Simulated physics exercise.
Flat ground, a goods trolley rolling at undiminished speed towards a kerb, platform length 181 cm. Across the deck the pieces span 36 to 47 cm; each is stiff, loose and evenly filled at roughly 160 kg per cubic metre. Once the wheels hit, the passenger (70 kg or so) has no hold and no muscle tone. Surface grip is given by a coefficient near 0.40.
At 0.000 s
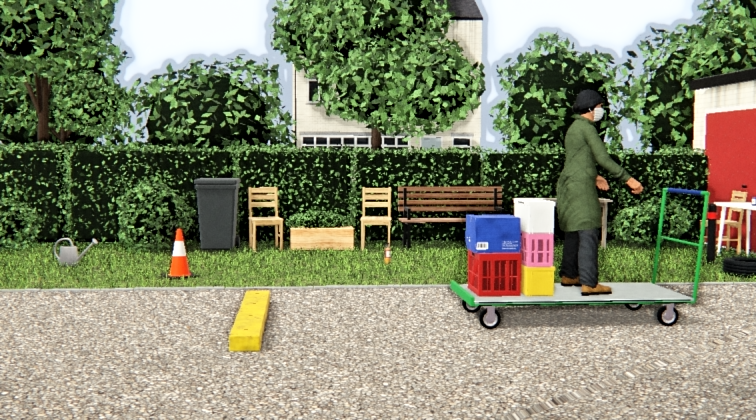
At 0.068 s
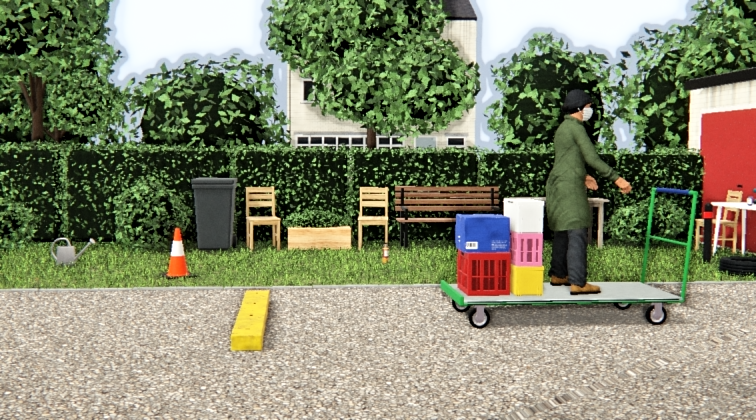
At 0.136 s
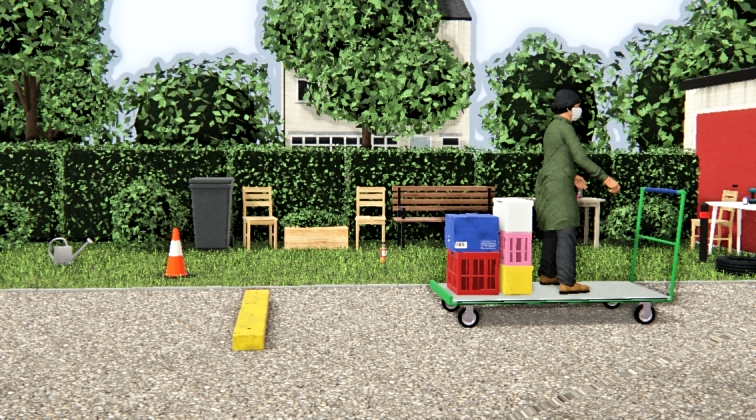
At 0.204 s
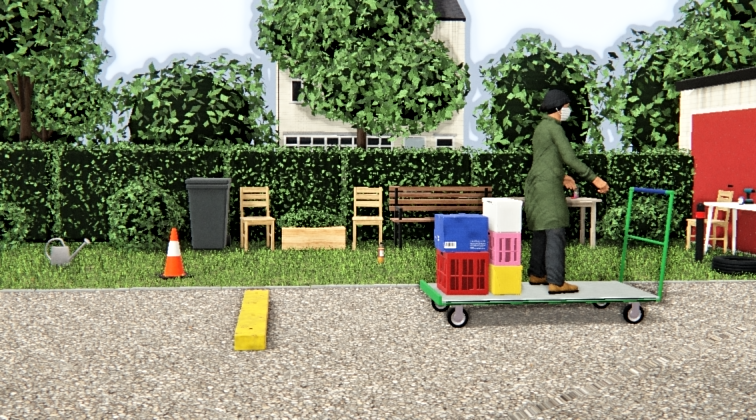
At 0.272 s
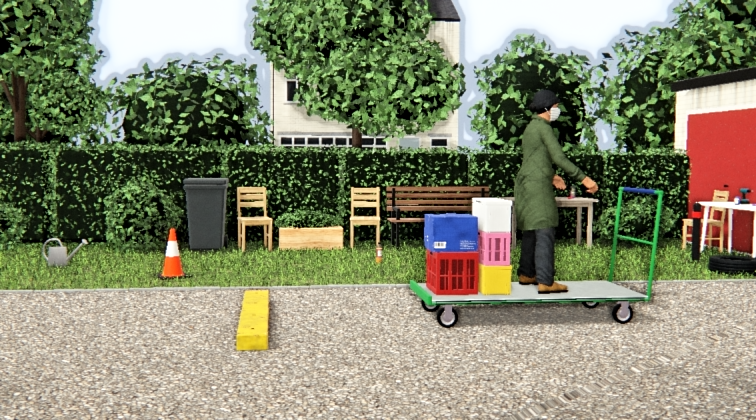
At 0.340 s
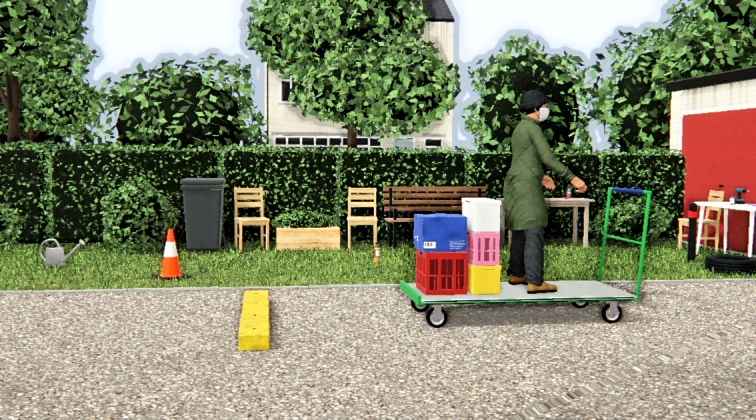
A person in a green coat rides a trolley with stacked colourful crates leftward across gravel.
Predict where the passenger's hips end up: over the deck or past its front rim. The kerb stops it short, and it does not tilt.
It is not shed from the deck.
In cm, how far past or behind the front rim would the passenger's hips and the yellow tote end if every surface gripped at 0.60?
With that change the hips rest 30 behind the rim and yellow rests 50 behind it.
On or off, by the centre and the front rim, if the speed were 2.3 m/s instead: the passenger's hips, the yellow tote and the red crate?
Then hips off, yellow on, red off.
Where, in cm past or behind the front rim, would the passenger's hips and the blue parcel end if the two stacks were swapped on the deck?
Hips 30 behind, blue 40 past.
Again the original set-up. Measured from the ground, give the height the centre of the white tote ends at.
Roughly 10 cm above it.
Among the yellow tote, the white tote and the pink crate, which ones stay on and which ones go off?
Yellow: Still aboard; white: No longer aboard; pink: Still aboard.
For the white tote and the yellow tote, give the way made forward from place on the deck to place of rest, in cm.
White 150, yellow 10; both in cm.
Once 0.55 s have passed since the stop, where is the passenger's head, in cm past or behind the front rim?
About 80 cm behind the front rim.
Impact comes at 1.27 s.
After 1.52 s the passenger's hips are 57 cm behind the rim, near (328, 204) in the last picture's view.
After 1.82 s the passenger's hips are 43 cm behind the rim, near (311, 216) in the last picture's view.
After 2.27 s the passenger's hips are 51 cm behind the rim, near (320, 217) in the last picture's view.
When all is still (4.2 s), past the rim, white tote and blue parcel; behind it, pink crate, red crate, yellow tote and the passenger's hips.
